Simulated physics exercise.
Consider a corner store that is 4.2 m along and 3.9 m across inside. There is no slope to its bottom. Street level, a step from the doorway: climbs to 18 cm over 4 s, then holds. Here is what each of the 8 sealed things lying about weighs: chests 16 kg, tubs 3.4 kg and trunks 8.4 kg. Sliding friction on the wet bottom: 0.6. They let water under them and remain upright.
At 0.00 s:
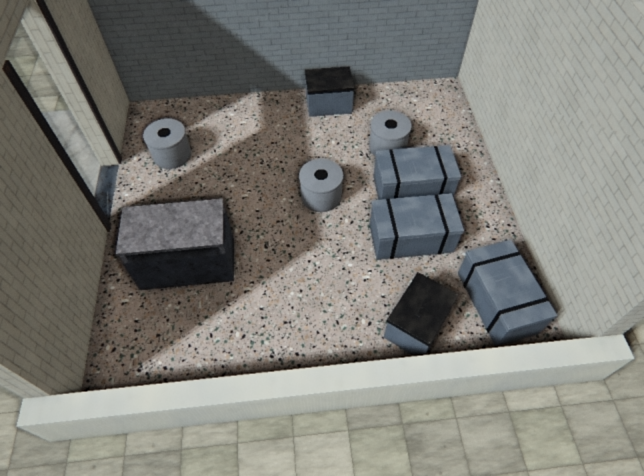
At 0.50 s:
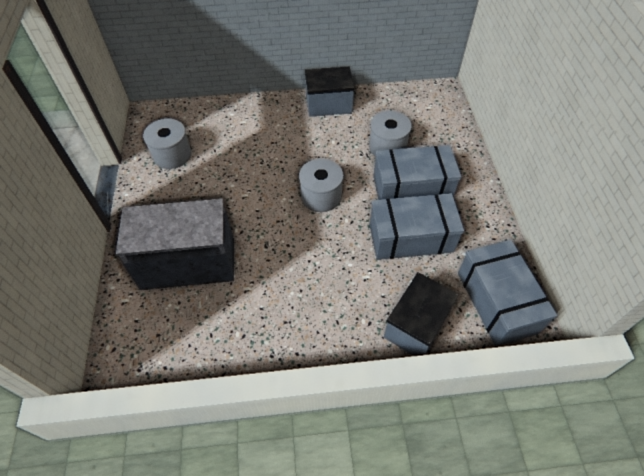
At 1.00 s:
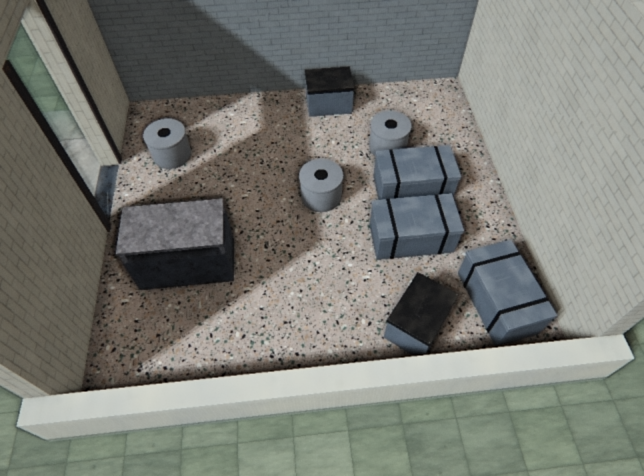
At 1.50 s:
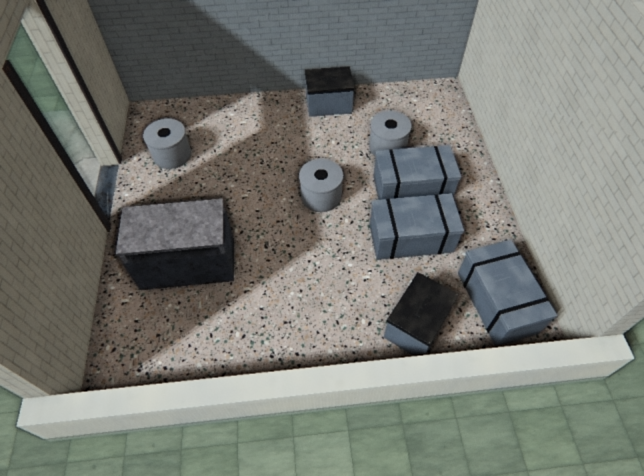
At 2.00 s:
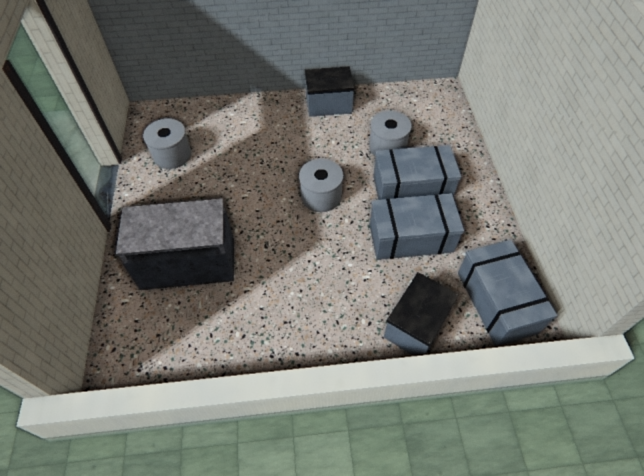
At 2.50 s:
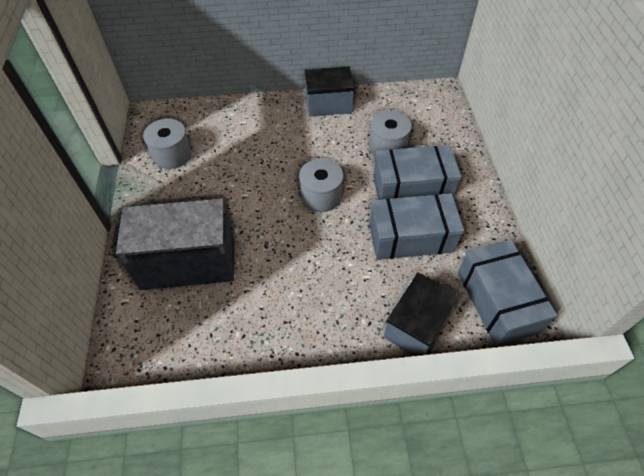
Greenish water spreads over the pale paving outside a small walled room seen from above, tinting the tiles along the front and beyond the doorway at left. The green then deepens slightly, and a little shows at the doorway's edge, while the grey tubs and trunks inside stay still.
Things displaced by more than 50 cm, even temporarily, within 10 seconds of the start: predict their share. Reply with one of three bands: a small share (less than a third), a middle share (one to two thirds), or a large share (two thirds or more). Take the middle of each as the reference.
A middle share, one to two thirds.
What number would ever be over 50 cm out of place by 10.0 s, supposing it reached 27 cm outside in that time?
Then 7 of them.
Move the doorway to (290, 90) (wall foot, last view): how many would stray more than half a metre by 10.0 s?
1.
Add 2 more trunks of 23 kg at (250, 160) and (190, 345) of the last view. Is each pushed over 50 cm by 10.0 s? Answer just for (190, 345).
Below the mark.
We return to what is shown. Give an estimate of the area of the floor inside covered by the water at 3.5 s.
Close to 2.0 m2, I'd say.
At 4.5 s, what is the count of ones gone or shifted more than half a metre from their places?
That would be 1.
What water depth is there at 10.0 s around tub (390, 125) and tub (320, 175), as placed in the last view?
8 and 5 cm.
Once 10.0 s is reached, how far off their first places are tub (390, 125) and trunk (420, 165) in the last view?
First 60 cm, then 60 cm.
After 3.5 s 0 of 8 are over 50 cm from their spots; 0 afloat.
After 4.5 s 1 of 8 are over 50 cm from their spots; 0 afloat.
After 7.0 s 3 of 8 are over 50 cm from their spots; 4 afloat.
After 10.0 s 5 of 8 are over 50 cm from their spots, and 5 have been at some point; 6 afloat.
